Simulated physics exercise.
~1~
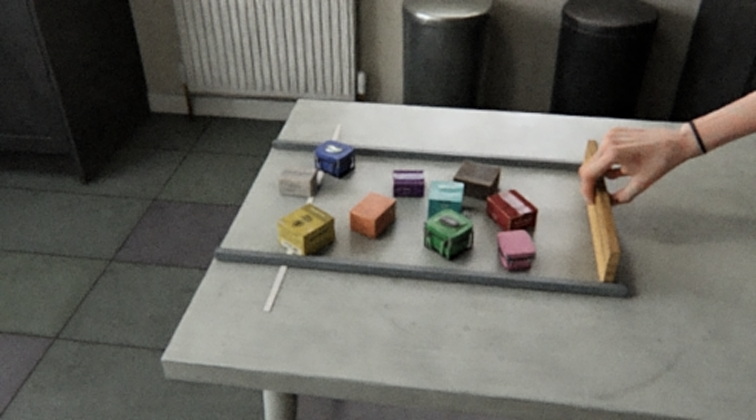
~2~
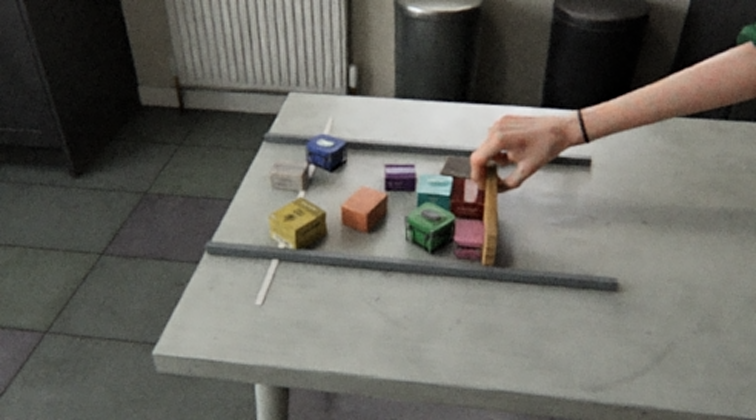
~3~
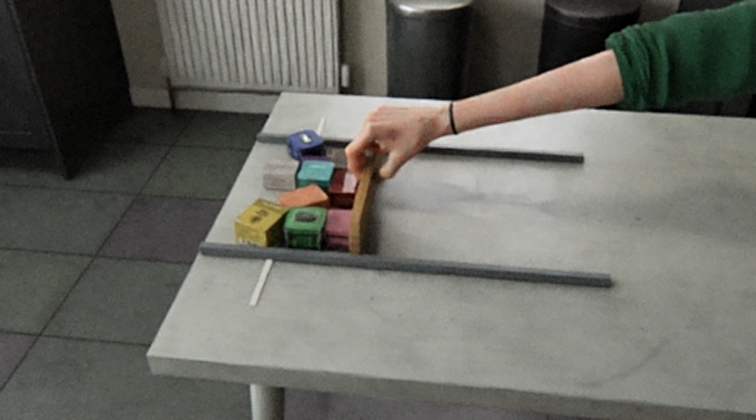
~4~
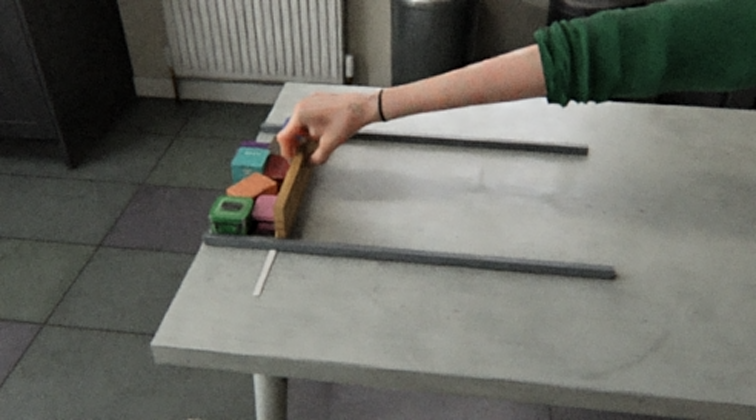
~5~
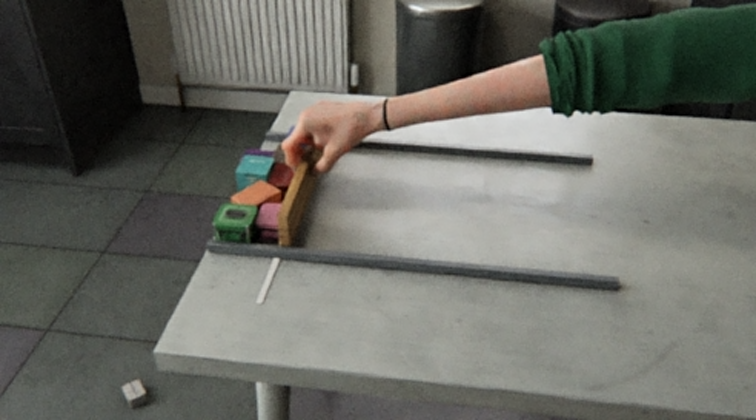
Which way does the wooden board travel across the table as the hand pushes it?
The board moves to the left, gathering the small boxes ahead of it as it goes.
